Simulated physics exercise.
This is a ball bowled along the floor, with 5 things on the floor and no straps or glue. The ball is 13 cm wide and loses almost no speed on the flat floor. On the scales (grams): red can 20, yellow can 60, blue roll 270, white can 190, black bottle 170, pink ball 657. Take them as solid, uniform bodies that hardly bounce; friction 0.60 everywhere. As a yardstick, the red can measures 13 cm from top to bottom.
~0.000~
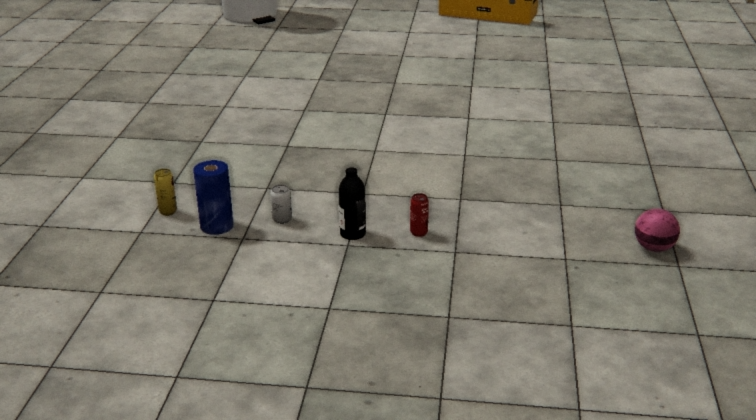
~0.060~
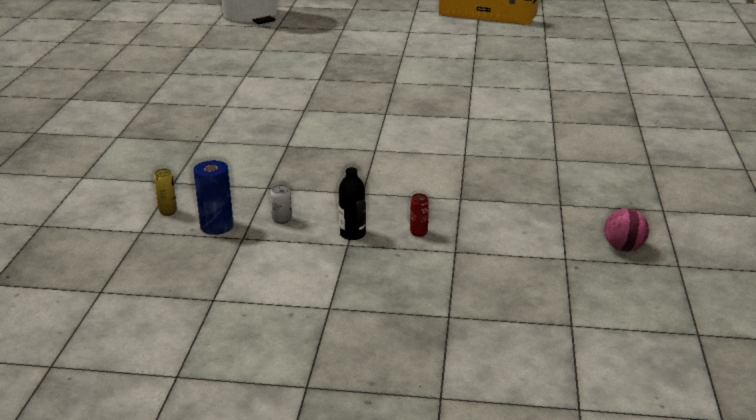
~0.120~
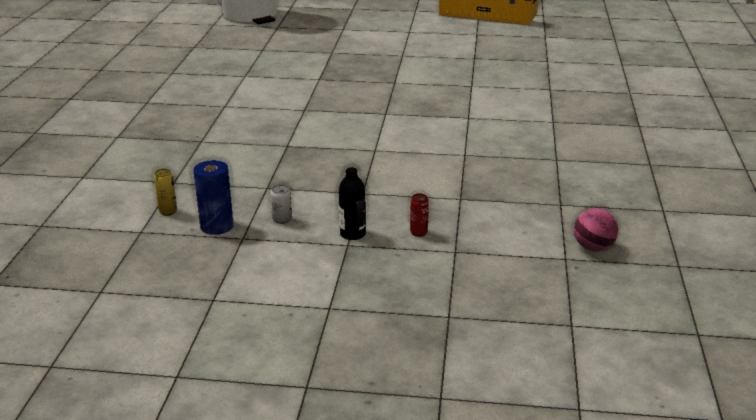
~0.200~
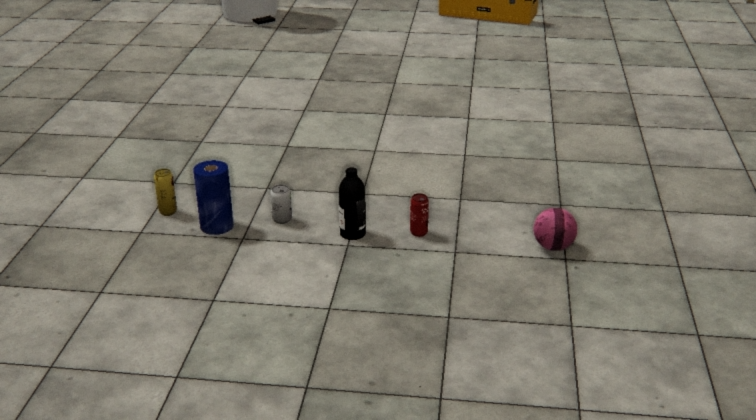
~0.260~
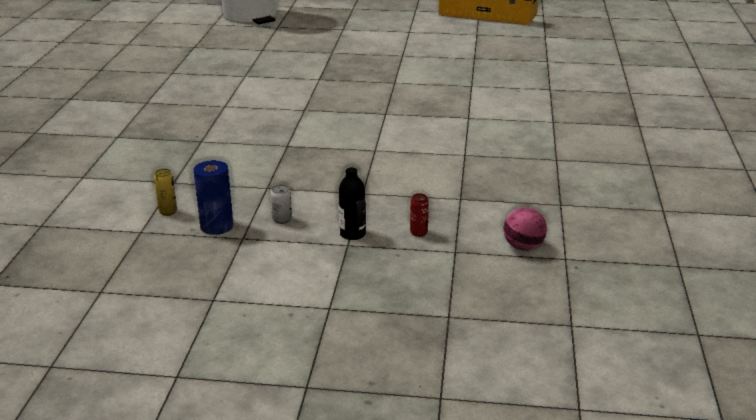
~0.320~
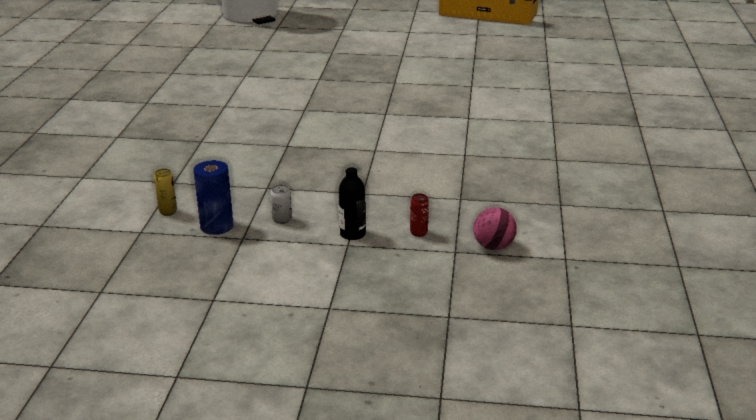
A pink ball with a dark stripe rolls steadily leftward across a grey tiled floor, seen from above by a camera that stays still. To its left stand a red can, a black bottle, a white can, a blue roll and a yellow can, with a white object and an orange box behind. The ball turns as it closes much of the gap to the red can, while everything else stays put.
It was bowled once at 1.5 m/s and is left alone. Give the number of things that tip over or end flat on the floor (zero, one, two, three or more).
Things lost: Exactly two.
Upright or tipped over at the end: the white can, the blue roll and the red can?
The white can keeps standing; the blue roll stays upright; the red can tips over.
After 0.62 s, ball has run 92 cm; pink ball near (353, 231); red can 68° off upright near (376, 203); black bottle moved 4 cm.
After 0.92 s, ball has run 128 cm; pink ball near (232, 242); red can on its side near (351, 209); black bottle on its side.
After 1.42 s, ball has run 187 cm; pink ball near (22, 262); red can on its side near (347, 210); black bottle on its side.
After 2.02 s, red can on its side near (347, 210); black bottle on its side.
In the end (2.4 s), toppled on the floor, red can and black bottle; the other 3 under 8 cm from the start. At the end, from the last picture's camera, red can near (347, 210), yellow can near (166, 193).
